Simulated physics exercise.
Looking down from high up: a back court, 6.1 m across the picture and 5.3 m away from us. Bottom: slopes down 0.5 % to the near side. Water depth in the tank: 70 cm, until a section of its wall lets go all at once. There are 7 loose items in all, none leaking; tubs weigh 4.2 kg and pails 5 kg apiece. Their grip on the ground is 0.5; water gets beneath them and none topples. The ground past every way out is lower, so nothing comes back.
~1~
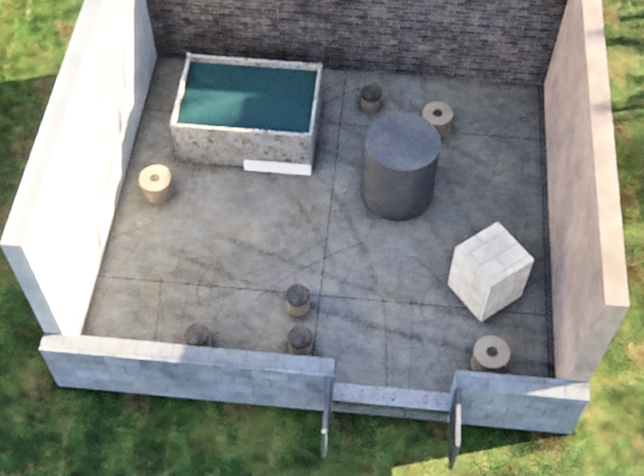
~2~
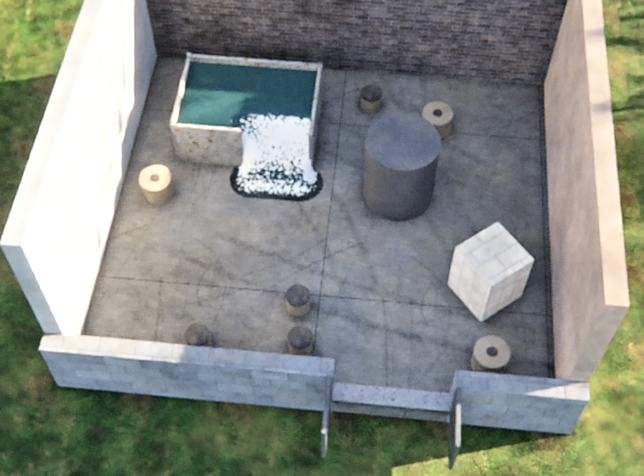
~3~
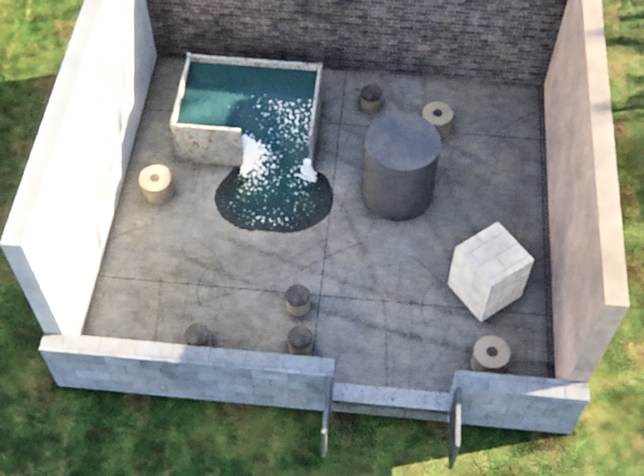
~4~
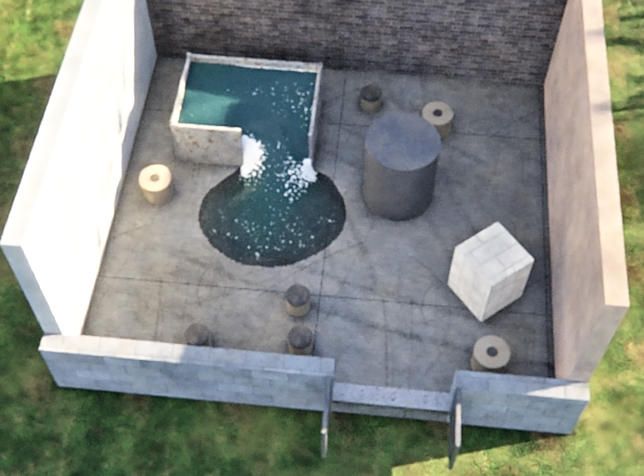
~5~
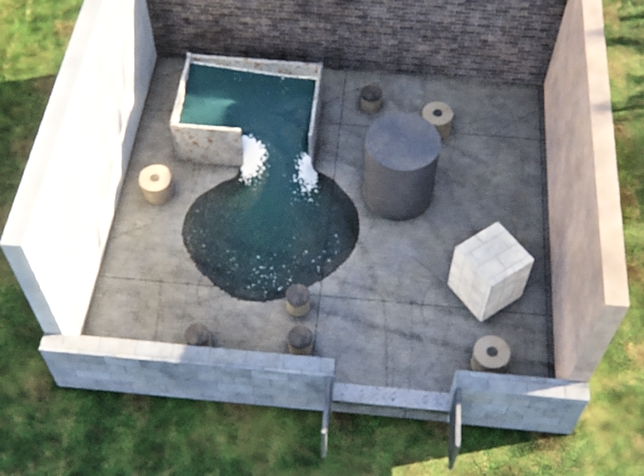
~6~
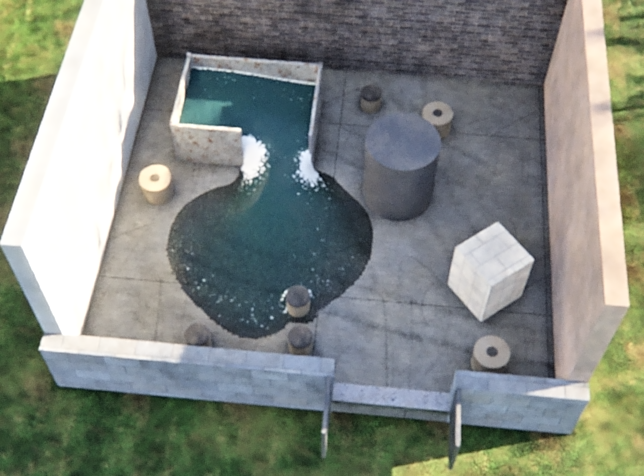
Water pouring from a broken-sided tank in a walled court, foaming at the gap and spreading in a widening pool around a small pot.
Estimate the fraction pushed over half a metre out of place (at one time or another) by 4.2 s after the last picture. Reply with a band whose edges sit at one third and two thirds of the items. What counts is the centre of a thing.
Band: Two thirds or above.
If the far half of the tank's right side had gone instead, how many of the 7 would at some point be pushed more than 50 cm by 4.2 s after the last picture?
3.
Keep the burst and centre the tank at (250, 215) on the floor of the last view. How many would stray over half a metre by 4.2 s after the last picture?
5.
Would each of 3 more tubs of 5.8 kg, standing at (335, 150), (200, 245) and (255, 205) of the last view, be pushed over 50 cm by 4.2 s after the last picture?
In the order asked: Not as far, farther than that, farther than that.
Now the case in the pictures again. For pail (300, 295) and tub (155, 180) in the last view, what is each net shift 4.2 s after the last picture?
In turn: 300 cm, 100 cm.
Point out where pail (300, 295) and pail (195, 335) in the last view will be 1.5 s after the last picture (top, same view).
Around (372, 349) and (132, 327).
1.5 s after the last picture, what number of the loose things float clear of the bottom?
Total: 3.
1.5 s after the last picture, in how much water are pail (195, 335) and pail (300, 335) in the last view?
Around 15 cm and 8 cm.
Then, 0.4 s after the last picture 0 of 7 are over 50 cm from their spots; 0 afloat.
Then, 1.5 s after the last picture 3 of 7 are over 50 cm from their spots; 3 afloat.
Then, 2.8 s after the last picture 4 of 7 are over 50 cm from their spots; 2 afloat.
Then, 4.2 s after the last picture 5 of 7 are over 50 cm from their spots, and 5 have been at some point; 3 afloat.
